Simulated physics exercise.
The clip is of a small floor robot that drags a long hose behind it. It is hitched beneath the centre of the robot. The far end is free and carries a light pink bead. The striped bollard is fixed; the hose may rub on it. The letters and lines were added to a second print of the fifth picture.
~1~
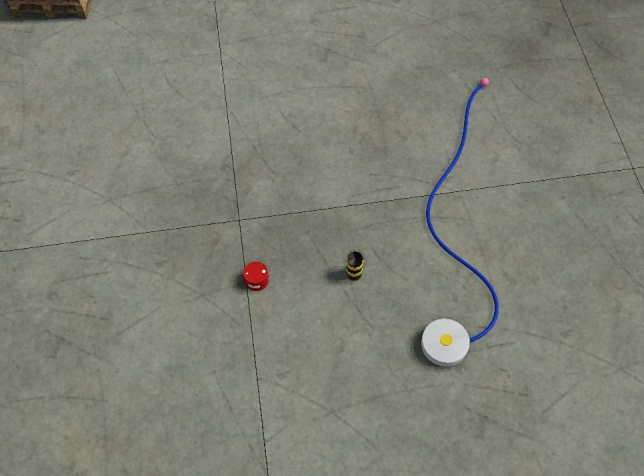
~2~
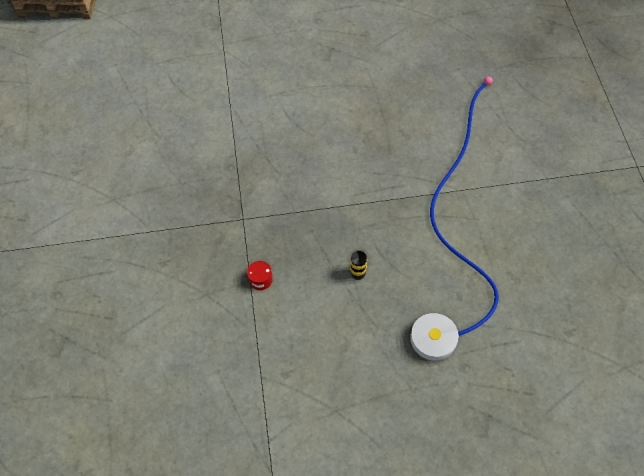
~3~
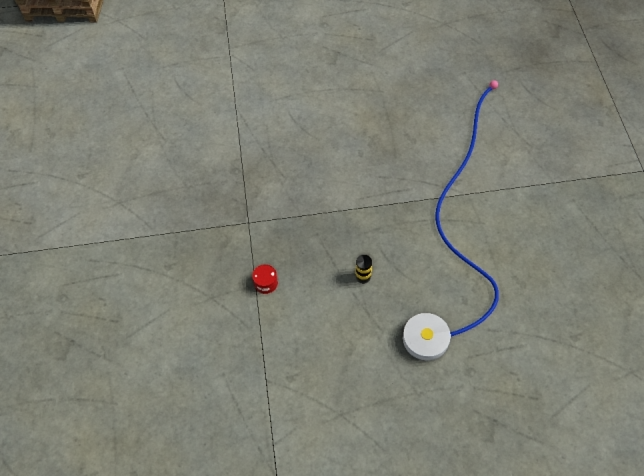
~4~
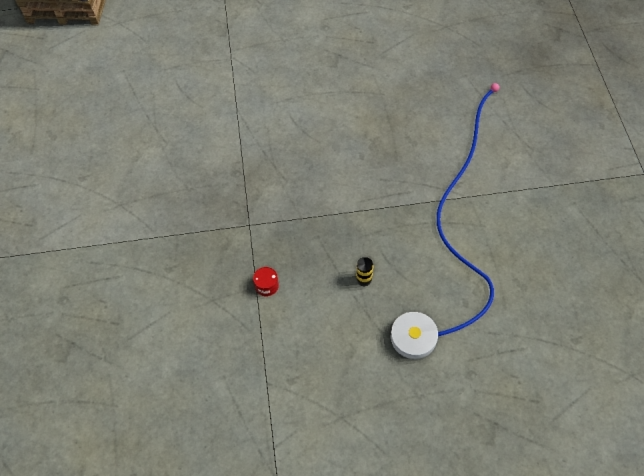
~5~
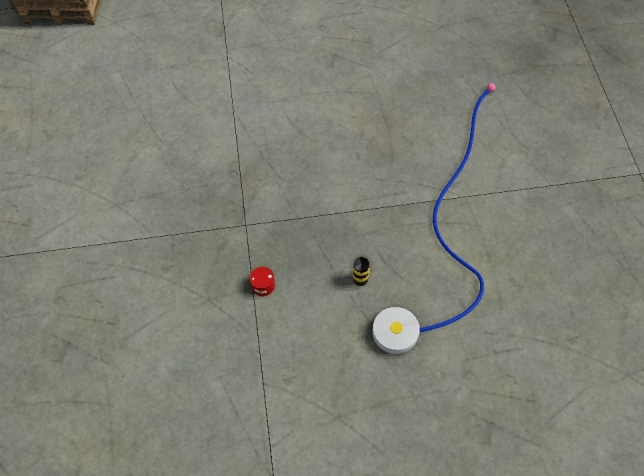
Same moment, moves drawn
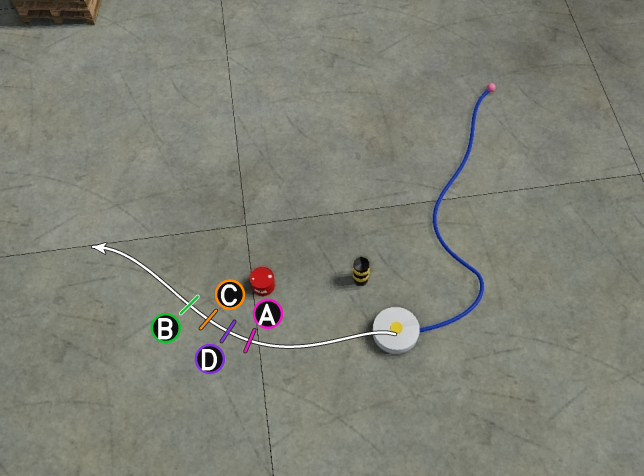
The clip shows a round white robot with a yellow centre moving slowly left across a grey concrete floor, trailing a curving blue hose with a pink bead at its far end, near a red tub and a black-and-yellow bollard.
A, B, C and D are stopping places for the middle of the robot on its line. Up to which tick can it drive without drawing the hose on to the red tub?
Mark B.
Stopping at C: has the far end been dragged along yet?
By then, yes.
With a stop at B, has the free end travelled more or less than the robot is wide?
By then, more.
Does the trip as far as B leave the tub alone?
For that mark, yes.
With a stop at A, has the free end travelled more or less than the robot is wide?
Less.
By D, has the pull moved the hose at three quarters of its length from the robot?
Yes.
On the marked copy, A at (250, 341); B at (189, 305); C at (209, 319); D at (228, 331); the route from (395, 334) via (220, 327) to (93, 247).
With B. Early on, robot (319, 341), middle of the hose (435, 220), free end (491, 88).
Further on, robot (240, 334), middle of the hose (405, 239), free end (480, 107).
At the end, robot (188, 302), middle of the hose (380, 268), free end (468, 134); only the bollard has been touched, if anything.
As for the rest, A is safe but short; C is safe but short; D is safe but short.
